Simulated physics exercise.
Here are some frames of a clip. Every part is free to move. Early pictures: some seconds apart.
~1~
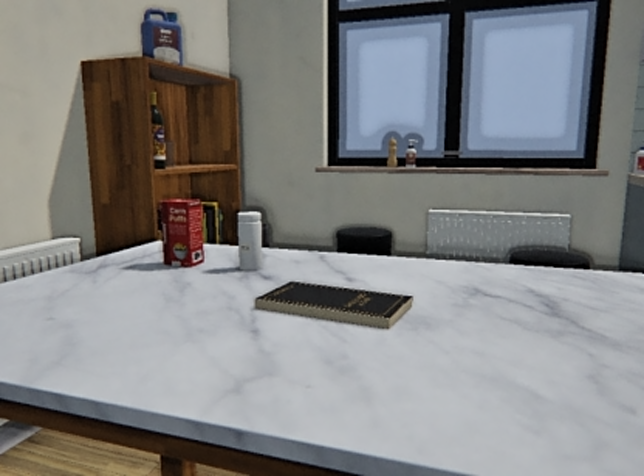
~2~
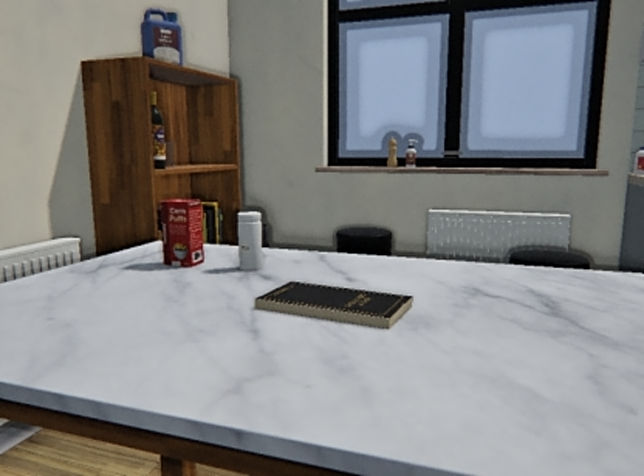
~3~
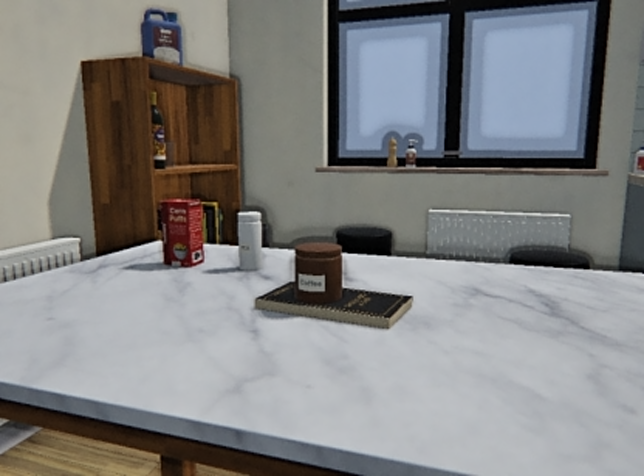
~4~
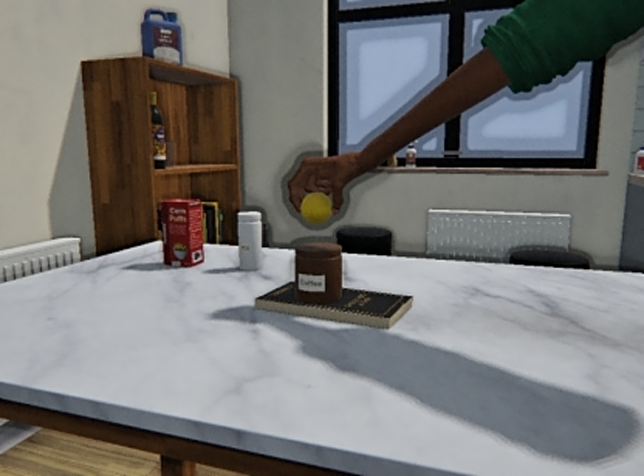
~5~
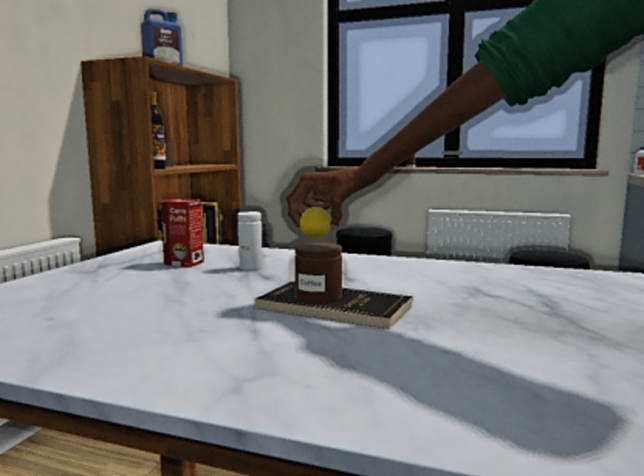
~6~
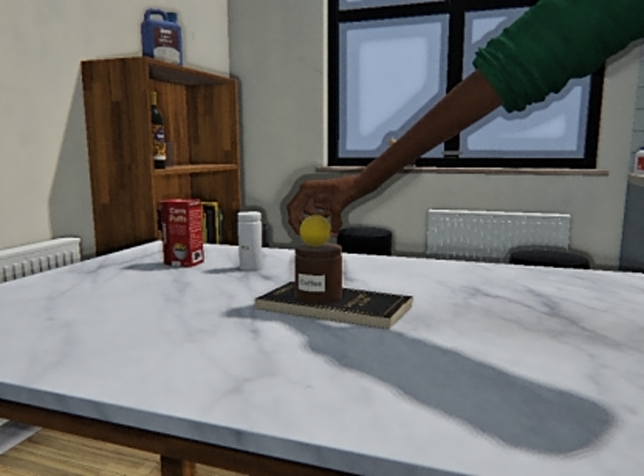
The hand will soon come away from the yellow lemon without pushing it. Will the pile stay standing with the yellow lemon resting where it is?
Honestly, the pile stays standing just fine.
Then, 0.80 s on from there, no change.
Then, 1.70 s on from there, yellow lemon resting near (315, 231).
In the end, all 5 unmoved. At the end, from the last picture's camera, yellow lemon near (315, 231). The pile holds.
